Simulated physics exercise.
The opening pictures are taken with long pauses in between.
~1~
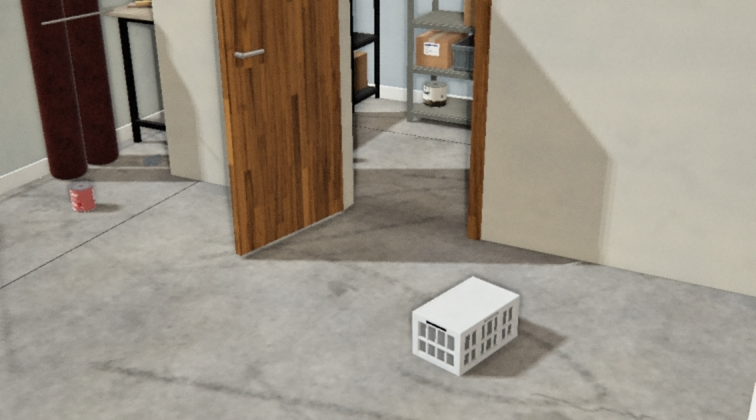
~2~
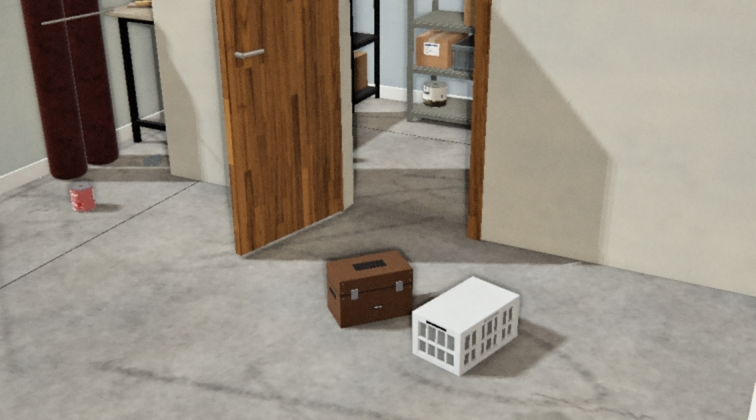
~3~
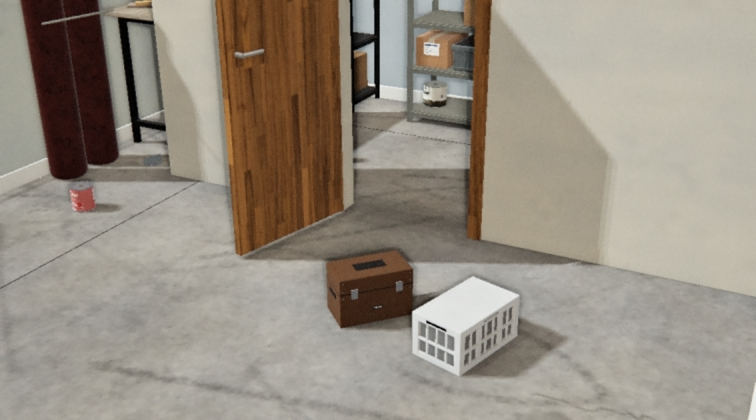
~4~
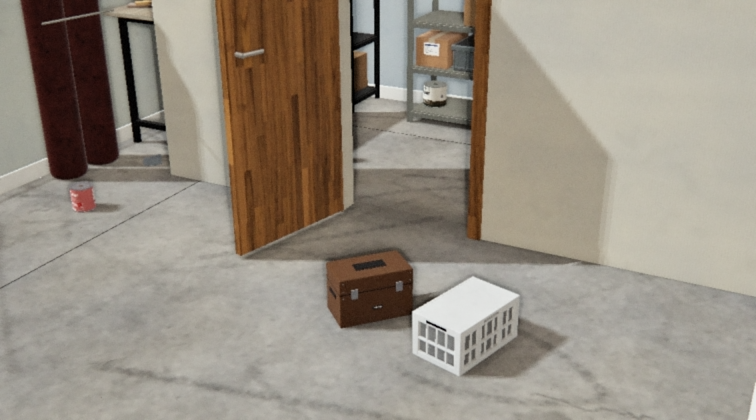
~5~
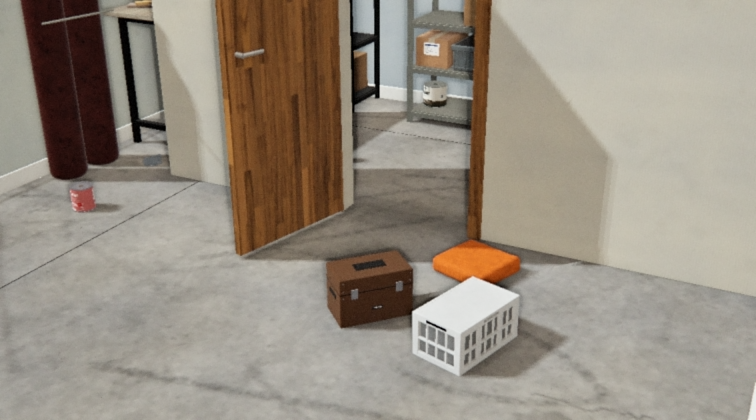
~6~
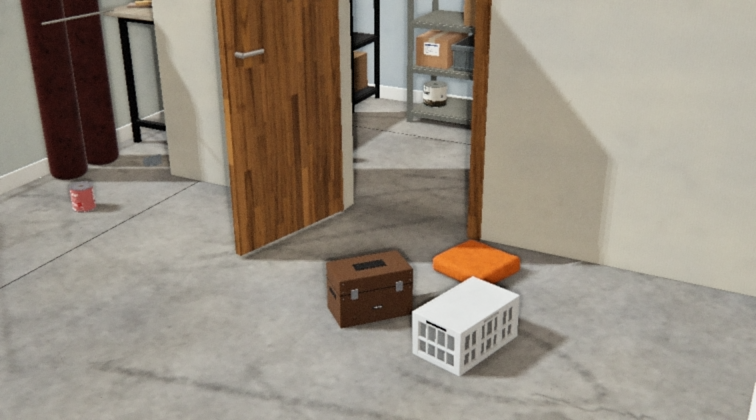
A room with a grey concrete floor is seen from a raised, fixed viewpoint, facing a wide-open wooden door and metal shelving beyond the doorway. A white crate sits right of centre, with dark red columns and a small red can at left. A brown toolbox appears left of the crate, then an orange cushion appears behind it, while the door, crate and camera stay still.
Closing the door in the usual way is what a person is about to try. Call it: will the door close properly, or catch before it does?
Closes properly.
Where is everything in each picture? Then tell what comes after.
In the first picture, door wide open and still; white crate (466, 324).
In the second picture, door wide open and still; white crate (466, 324); brown toolbox (370, 289).
In the third picture, door wide open and still; white crate (466, 324); brown toolbox (370, 289).
In the fourth picture, door wide open and still; white crate (466, 324); brown toolbox (370, 289).
In the fifth picture, door wide open and still; white crate (466, 324); brown toolbox (370, 289).
In the sixth picture, door wide open and still; orange cushion (477, 264); white crate (466, 324).
Then, 0.80 s after the last picture, open by 80°.
Then, 1.50 s after the last picture, open by 48°.
Then, 2.10 s after the last picture, open by 19°.
At rest, open by 0°; all 3 in place. Seen from the same camera at the end, orange cushion near (477, 264).
